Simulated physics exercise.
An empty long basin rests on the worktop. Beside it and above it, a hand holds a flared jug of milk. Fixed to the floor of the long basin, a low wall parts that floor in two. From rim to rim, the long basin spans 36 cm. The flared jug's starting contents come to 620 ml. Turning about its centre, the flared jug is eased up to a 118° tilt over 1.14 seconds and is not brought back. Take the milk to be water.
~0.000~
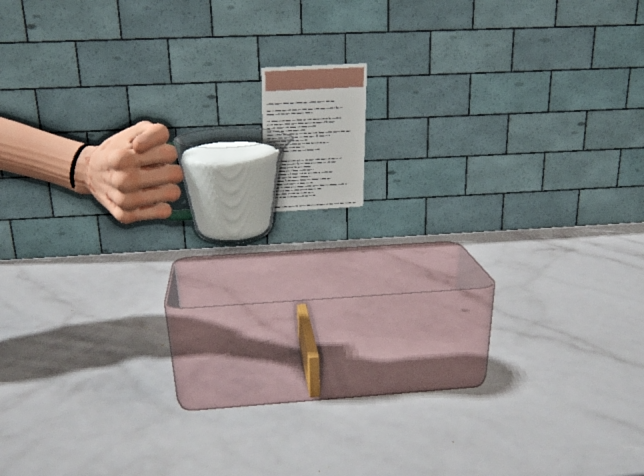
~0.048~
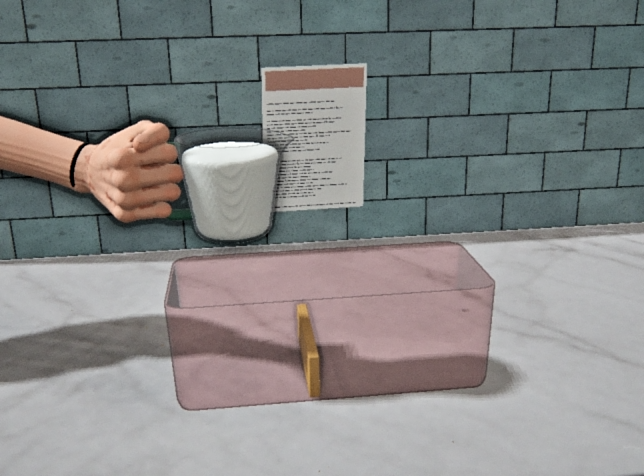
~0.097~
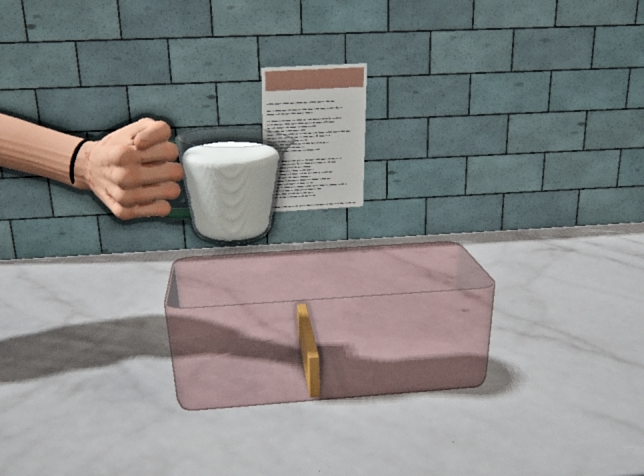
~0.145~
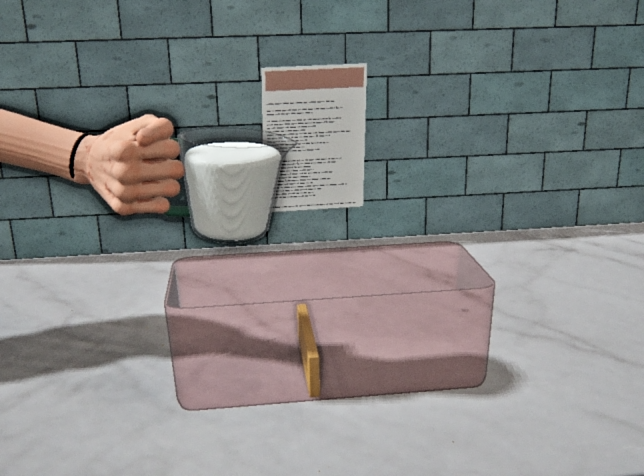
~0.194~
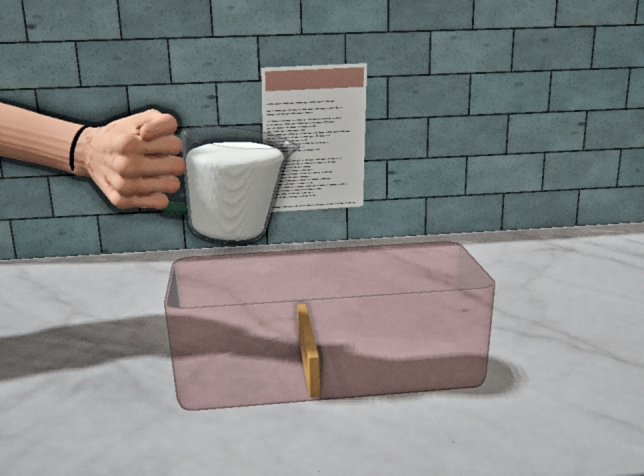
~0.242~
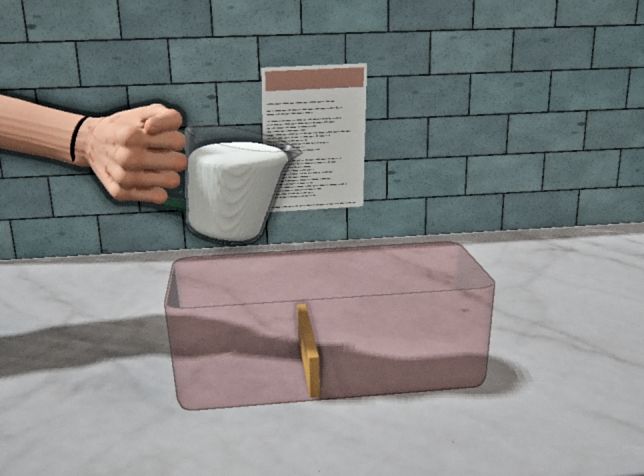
On a marble worktop before a green tiled wall, an empty pinkish see-through basin with a low yellow divider sits below a hand holding a flared jug of milk, which the hand slowly tilts slightly to the right.
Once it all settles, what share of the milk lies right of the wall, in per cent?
89 %.
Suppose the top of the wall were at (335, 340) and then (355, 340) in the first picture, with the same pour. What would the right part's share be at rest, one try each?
In order, 70 and 40 per cent.
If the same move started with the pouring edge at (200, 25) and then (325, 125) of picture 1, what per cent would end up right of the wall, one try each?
The first try gives around 25 percent, the second around 95 percent.
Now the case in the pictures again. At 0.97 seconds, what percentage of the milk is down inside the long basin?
About 88 %.
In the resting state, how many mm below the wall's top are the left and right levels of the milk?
On the left it's about 50 mm; on the right, about 32 mm.
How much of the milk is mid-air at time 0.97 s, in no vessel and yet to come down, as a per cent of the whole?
Some 5 % is up in the air.
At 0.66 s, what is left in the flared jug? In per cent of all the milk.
About 64 per cent.
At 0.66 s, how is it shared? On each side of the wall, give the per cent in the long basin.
I'd say some 0 in a hundred on the left and 16 on the right.
By 0.66 s the tilt is 74° and 64 per cent is still to pour, 0 is left of the wall and 15 right of it.
By 0.97 s the tilt is 112° and 7 per cent is still to pour, 5 is left of the wall and 82 right of it.
By 1.29 s the tilt is 118° and 0 per cent is still to pour, 10 is left of the wall and 89 right of it.
By 1.64 s the tilt is 118° and 0 per cent is still to pour, 10 is left of the wall and 89 right of it.
At rest 10 per cent lies left of the wall, 89 right of it and 0 outside.
